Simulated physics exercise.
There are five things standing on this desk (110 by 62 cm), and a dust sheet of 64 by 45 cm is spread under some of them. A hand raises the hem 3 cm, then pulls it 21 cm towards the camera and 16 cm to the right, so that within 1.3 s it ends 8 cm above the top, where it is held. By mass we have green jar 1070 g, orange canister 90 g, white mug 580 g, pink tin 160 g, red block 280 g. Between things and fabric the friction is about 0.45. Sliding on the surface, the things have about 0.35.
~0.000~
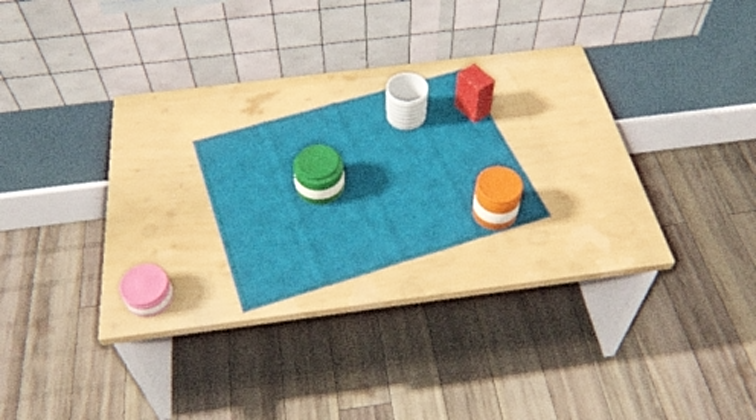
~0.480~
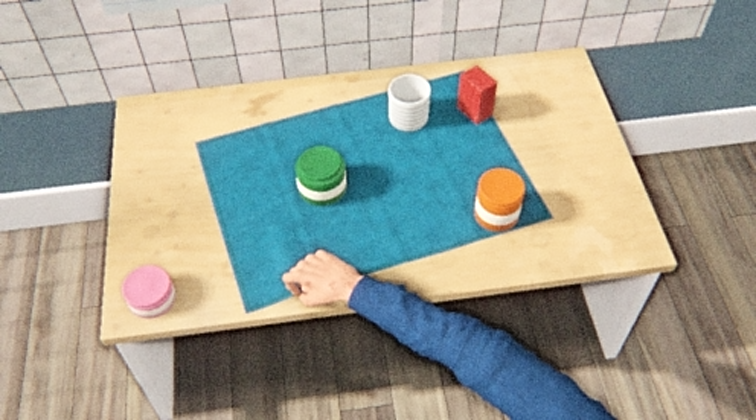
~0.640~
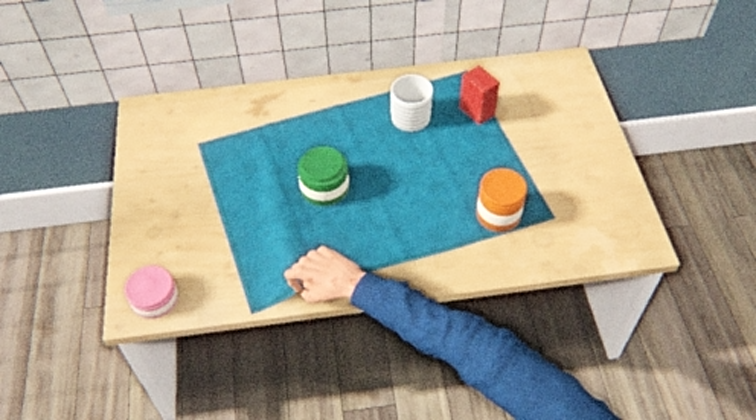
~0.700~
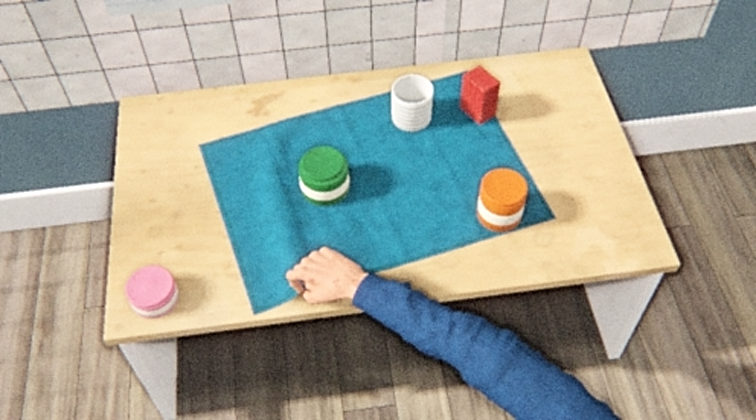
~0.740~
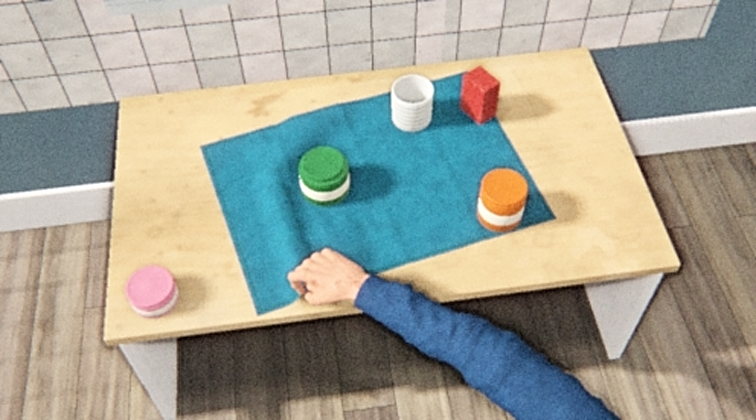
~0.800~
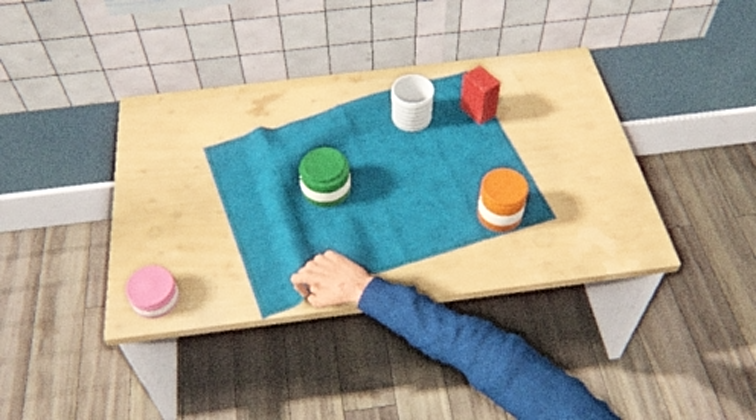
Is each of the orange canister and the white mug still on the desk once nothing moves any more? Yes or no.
Orange canister yes, white mug yes.
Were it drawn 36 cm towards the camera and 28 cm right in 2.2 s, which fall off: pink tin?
Result - pink tin: Still on top.
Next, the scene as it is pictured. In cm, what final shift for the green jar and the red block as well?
The green jar ends around 30 cm from its start and the red block around 20 cm.
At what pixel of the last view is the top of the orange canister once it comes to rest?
End position in the last picture: Approx. (536, 201).
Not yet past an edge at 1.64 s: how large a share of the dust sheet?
Some 80 in a hundred.
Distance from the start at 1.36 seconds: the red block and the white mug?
Shift - red block 4 cm, white mug 6 cm.
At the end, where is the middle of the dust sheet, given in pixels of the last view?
(403, 247) or thereabouts.
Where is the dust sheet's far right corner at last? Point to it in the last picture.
Around pixel (425, 110).
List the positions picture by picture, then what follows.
Orange canister (500, 184); white mug (407, 88); dust sheet corners (243, 313) (192, 141) (552, 216), in the first frame.
Dust sheet corners (195, 142) (554, 218); grip (299, 293), in the second frame.
Dust sheet corners (197, 144) (556, 218); grip (301, 289), in the third frame.
Dust sheet corners (198, 145) (556, 219); grip (303, 290), in the fourth frame.
Dust sheet corners (200, 146) (556, 219); grip (304, 292), in the fifth frame.
Orange canister (505, 186); white mug (413, 89); dust sheet corners (203, 148) (557, 219); grip (308, 294), in the sixth frame.
At 1.1 s, 95 % of the dust sheet is still over the top; white mug 2 cm off its start, green jar 7 cm off its start, red block 1 cm off its start.
At 1.4 s, 90 % of the dust sheet is still over the top; white mug 7 cm off its start, orange canister 2 cm off its start, green jar 14 cm off its start.
At 1.6 s, 80 % of the dust sheet is still over the top; white mug 14 cm off its start at (399, 140), orange canister 5 cm off its start at (525, 198), green jar 23 cm off its start at (373, 246).
At 1.9 s, 75 % of the dust sheet is still over the top; white mug 20 cm off its start, orange canister 5 cm off its start, green jar 29 cm off its start.
At 3.5 s, 75 % of the dust sheet is still over the top; white mug 22 cm off its start at (395, 167), orange canister 7 cm off its start at (536, 201), green jar 29 cm off its start at (387, 271), red block on its side, 22 cm off its start at (471, 180).
